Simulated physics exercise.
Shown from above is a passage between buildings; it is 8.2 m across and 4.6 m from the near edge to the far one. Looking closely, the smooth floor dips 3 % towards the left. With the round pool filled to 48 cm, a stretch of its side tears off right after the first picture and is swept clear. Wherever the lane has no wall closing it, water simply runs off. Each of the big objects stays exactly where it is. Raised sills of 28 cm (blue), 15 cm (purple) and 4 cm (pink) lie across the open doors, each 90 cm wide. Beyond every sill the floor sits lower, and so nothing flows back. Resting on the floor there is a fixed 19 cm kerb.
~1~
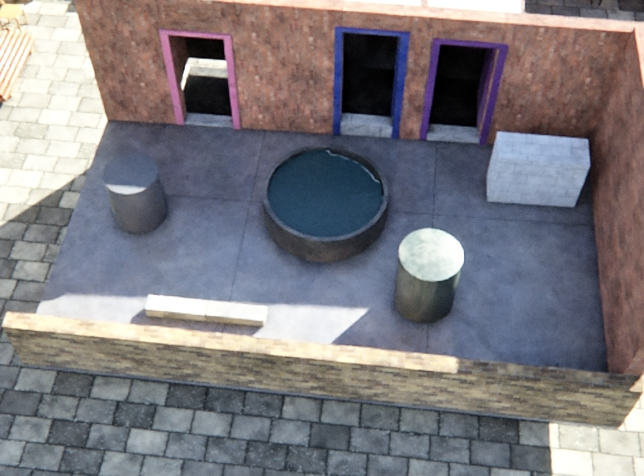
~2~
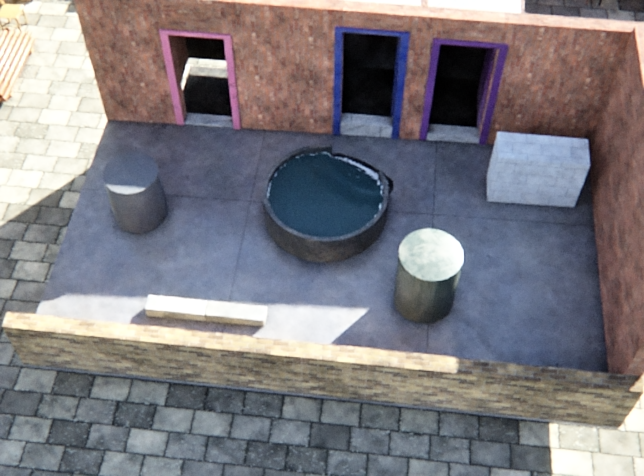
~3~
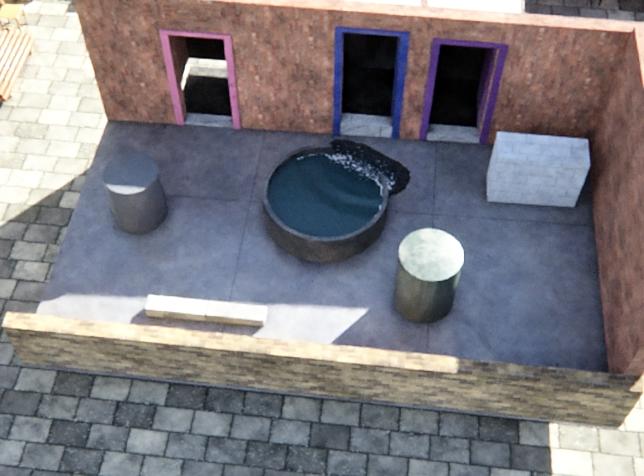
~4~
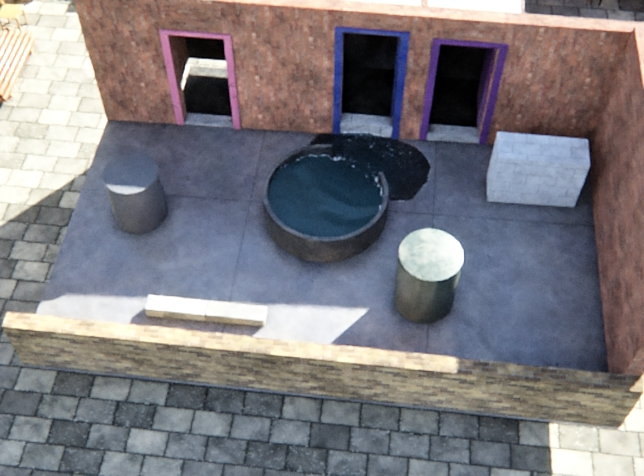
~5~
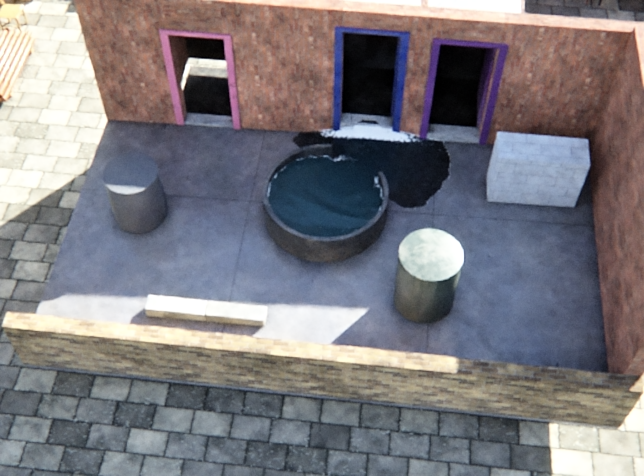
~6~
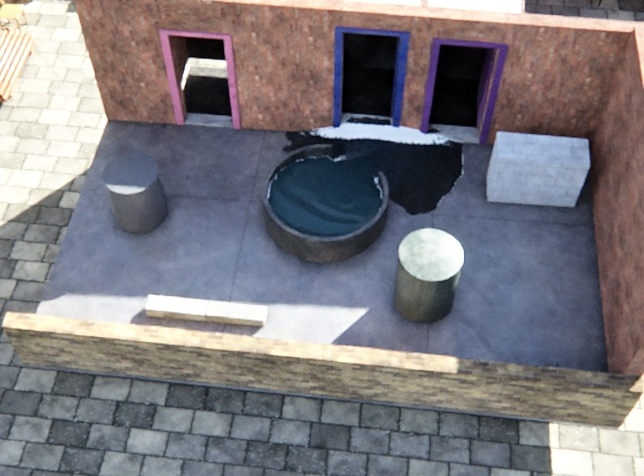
Round pool in a walled courtyard leaking dark water from its far side, the water spreading across the floor to the back wall.
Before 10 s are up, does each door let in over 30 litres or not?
Within that time: Blue door - not over; purple door - not over; pink door - not over.
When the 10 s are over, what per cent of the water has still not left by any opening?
Some 78 out of every hundred parts.
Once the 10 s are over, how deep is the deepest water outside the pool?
Max depth: About 10 centimetres.
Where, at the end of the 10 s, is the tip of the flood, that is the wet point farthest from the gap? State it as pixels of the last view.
About pixel (42, 344).
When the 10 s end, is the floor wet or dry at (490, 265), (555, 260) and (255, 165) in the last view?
Going through the three points: Awash, then not yet touched, then awash.
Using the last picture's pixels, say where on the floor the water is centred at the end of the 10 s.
Around (323, 241).
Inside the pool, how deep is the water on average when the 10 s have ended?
Around 9 cm on average.
A moment later water covers 10 % of the floor and is deepest (32 cm) near (371, 140); blue door 31 cm at the sill, 3 L in, purple door 14 cm at the sill, 0 L in, pink door not reached.
Soon after water covers 20 % of the floor and is deepest (28 cm) near (584, 170); blue door 25 cm at the sill, 8 L in, purple door 14 cm at the sill, 0 L in, pink door 3 cm at the sill, 0 L in.
Next water covers 45 % of the floor and is deepest (22 cm) near (541, 167); blue door 17 cm at the sill, 9 L in, purple door 8 cm at the sill, 1 L in, pink door 2 cm at the sill, 0 L in.
Later on water covers 55 % of the floor and is deepest (12 cm) near (412, 158); blue door 10 cm at the sill, 9 L in, purple door 11 cm at the sill, 1 L in, pink door 2 cm at the sill, 0 L in.
At the end water covers 75 % of the floor and is deepest (10 cm) near (267, 320); blue door 6 cm at the sill, 9 L in, purple door 2 cm at the sill, 1 L in, pink door 2 cm at the sill, 0 L in.
